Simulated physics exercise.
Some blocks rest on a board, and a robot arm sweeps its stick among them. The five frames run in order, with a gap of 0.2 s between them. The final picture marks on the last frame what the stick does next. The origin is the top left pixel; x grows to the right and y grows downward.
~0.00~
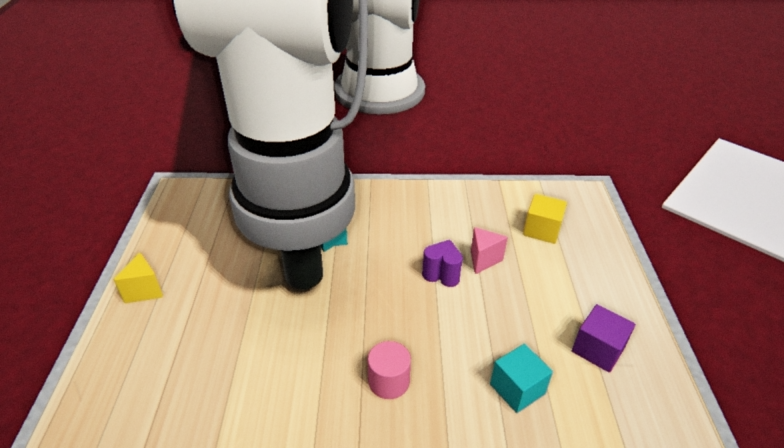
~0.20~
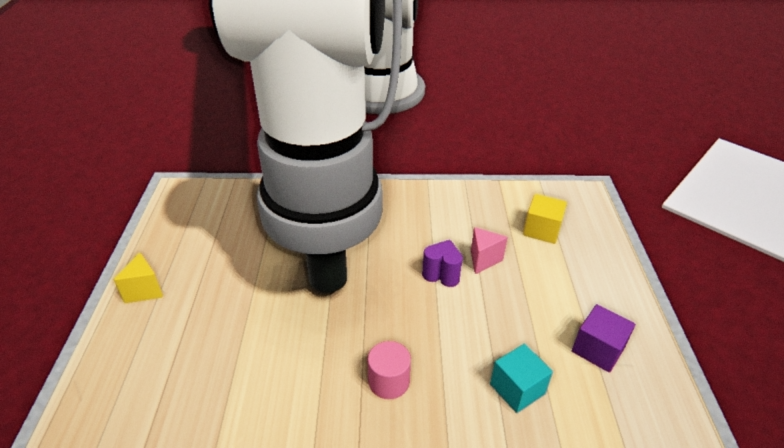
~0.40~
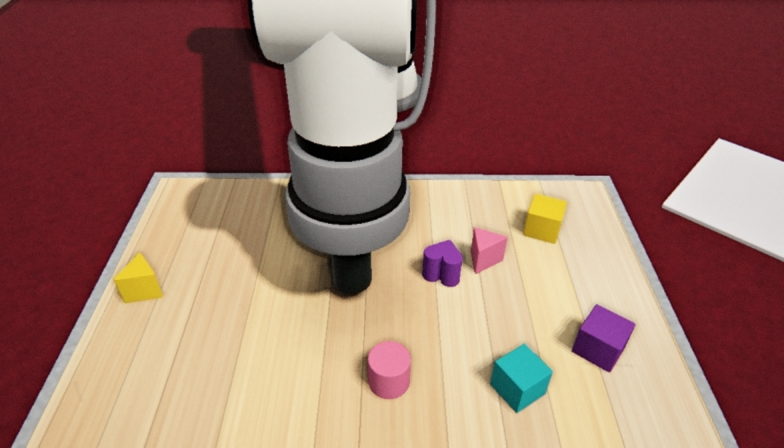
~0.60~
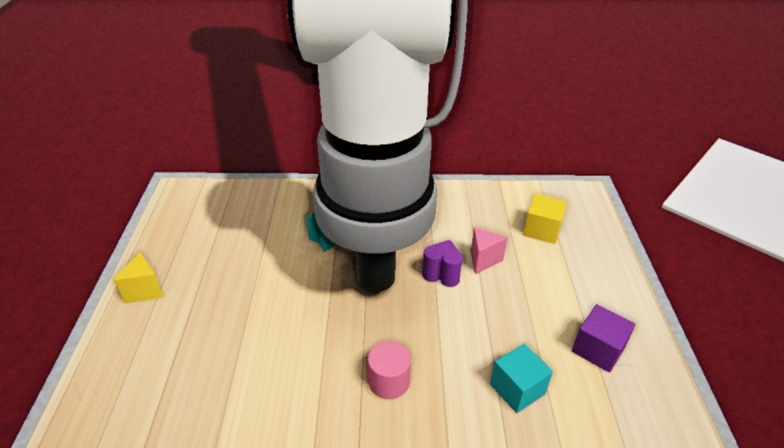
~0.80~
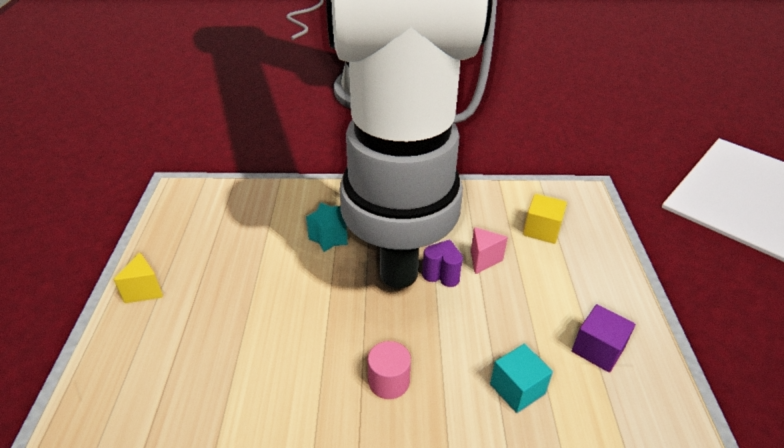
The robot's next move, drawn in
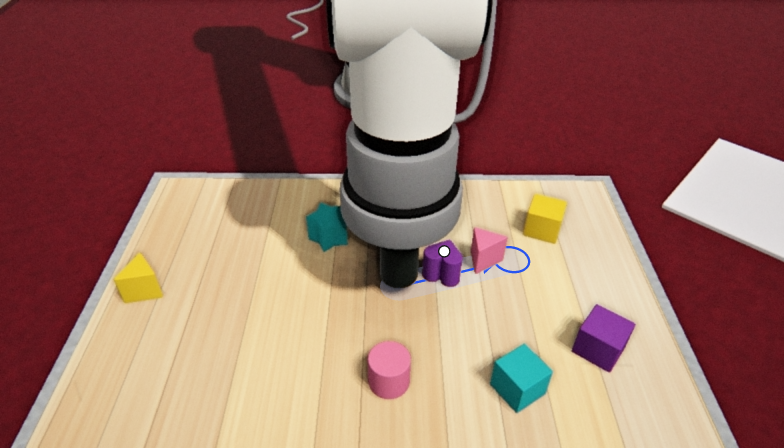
On a pale wooden board set on a dark red surface, a robot arm moves its black stick steadily rightward among scattered colored blocks, nearing a purple heart block beside a pink triangle, while the blocks stay still.
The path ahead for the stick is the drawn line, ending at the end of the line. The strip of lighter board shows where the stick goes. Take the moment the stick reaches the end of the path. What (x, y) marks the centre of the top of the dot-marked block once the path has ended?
Its top centre is at about (551, 232).
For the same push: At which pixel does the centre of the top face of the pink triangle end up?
The pink triangle ends near (575, 226).
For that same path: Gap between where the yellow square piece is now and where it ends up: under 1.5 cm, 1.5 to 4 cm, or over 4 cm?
It goes hardly anywhere, under 1.5 cm.
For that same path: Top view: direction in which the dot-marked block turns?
It rotates clockwise.
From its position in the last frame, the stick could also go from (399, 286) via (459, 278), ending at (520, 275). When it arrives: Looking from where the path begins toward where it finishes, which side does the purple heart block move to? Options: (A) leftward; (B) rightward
Option A.
The line goes in a line from (399, 286) to (511, 259); the dot is on the purple heart block.
The first path, step by step. One third of the way, stick at (440, 266); purple heart block at (476, 246); pink triangle at (497, 235), turned 20° anticlockwise.
Two thirds of the way, stick at (479, 257); purple heart block at (515, 237); pink triangle at (534, 227), turned 15° anticlockwise.
At the end, stick at (514, 248); purple heart block at (551, 232), turned 25° clockwise; pink triangle at (575, 226), turned 15° anticlockwise; yellow square piece unmoved.
